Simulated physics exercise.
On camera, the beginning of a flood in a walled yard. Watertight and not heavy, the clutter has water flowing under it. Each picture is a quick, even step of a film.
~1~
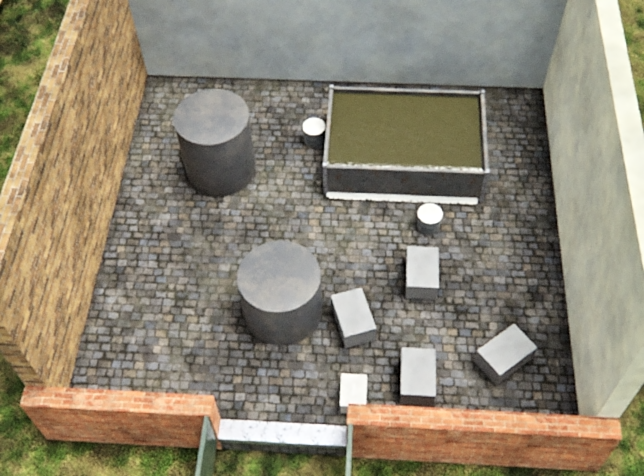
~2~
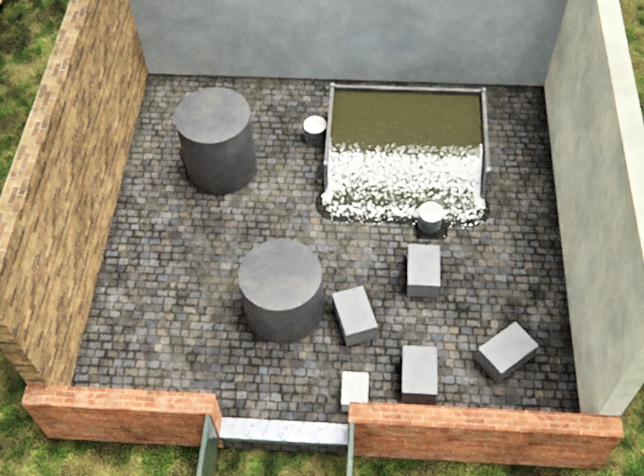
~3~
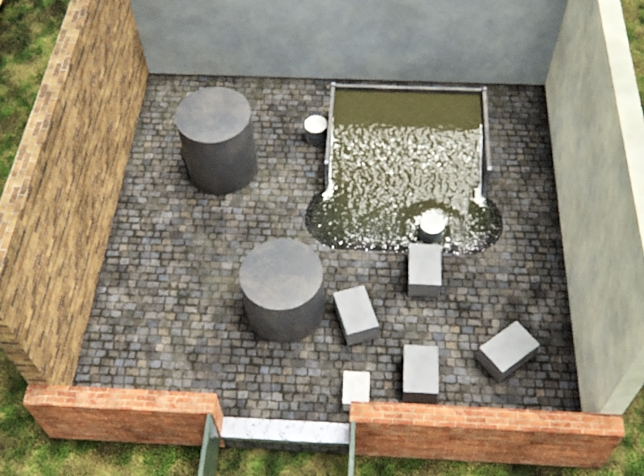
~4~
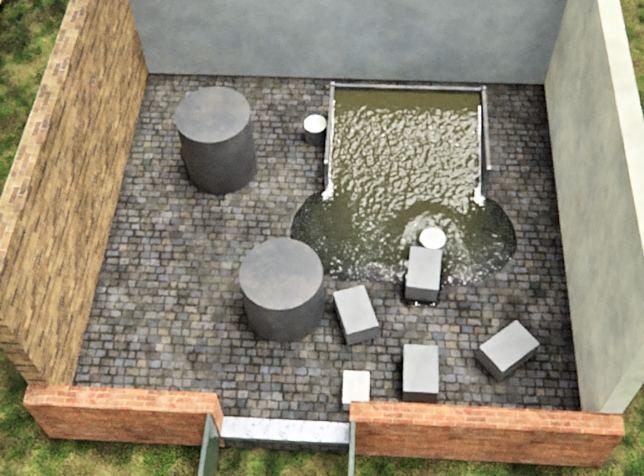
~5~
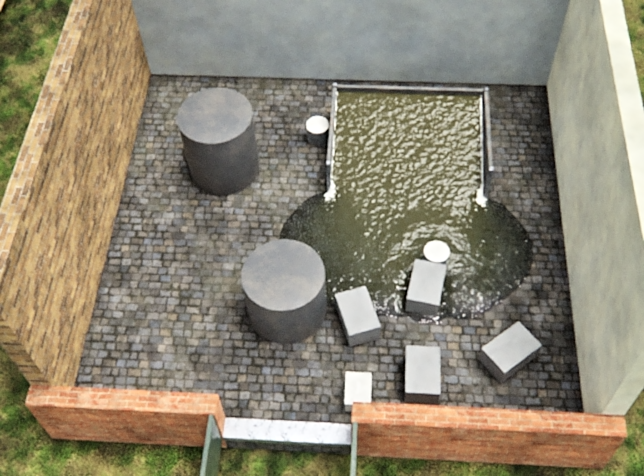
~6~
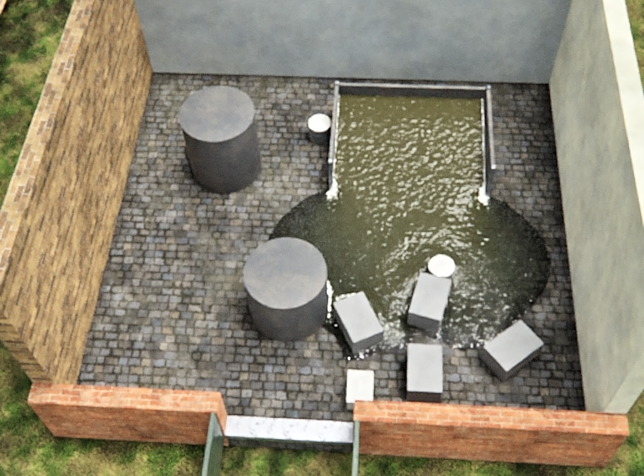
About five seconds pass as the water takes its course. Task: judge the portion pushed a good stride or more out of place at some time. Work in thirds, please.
Two thirds or higher.
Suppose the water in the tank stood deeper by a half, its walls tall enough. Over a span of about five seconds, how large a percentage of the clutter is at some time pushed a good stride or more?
Near 90 in a hundred.
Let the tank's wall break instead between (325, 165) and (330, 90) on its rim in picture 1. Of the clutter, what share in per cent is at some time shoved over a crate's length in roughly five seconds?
Roughly 10 percent.
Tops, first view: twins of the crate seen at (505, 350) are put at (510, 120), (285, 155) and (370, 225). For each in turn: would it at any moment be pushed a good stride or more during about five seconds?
Going by the order given: Stays in place, stays in place, travels that far.
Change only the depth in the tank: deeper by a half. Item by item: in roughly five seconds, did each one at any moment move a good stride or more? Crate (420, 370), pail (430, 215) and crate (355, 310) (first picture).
Object 1: Covered it. Object 2: Covered it. Object 3: Covered it.
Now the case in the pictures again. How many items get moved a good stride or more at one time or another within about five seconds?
I count 6.
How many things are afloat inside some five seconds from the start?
It adds up to 5.
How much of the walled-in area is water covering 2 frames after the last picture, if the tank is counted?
40 %, give or take.
A moment on, 3 of 7 are well off their spots; 2 afloat.
Next, 5 of 7 are well off their spots; 4 afloat.
Later, 6 of 7 are well off their spots; 5 afloat.
In the end, 6 of 7 are well off their spots, and 6 have been at some point; 5 afloat.
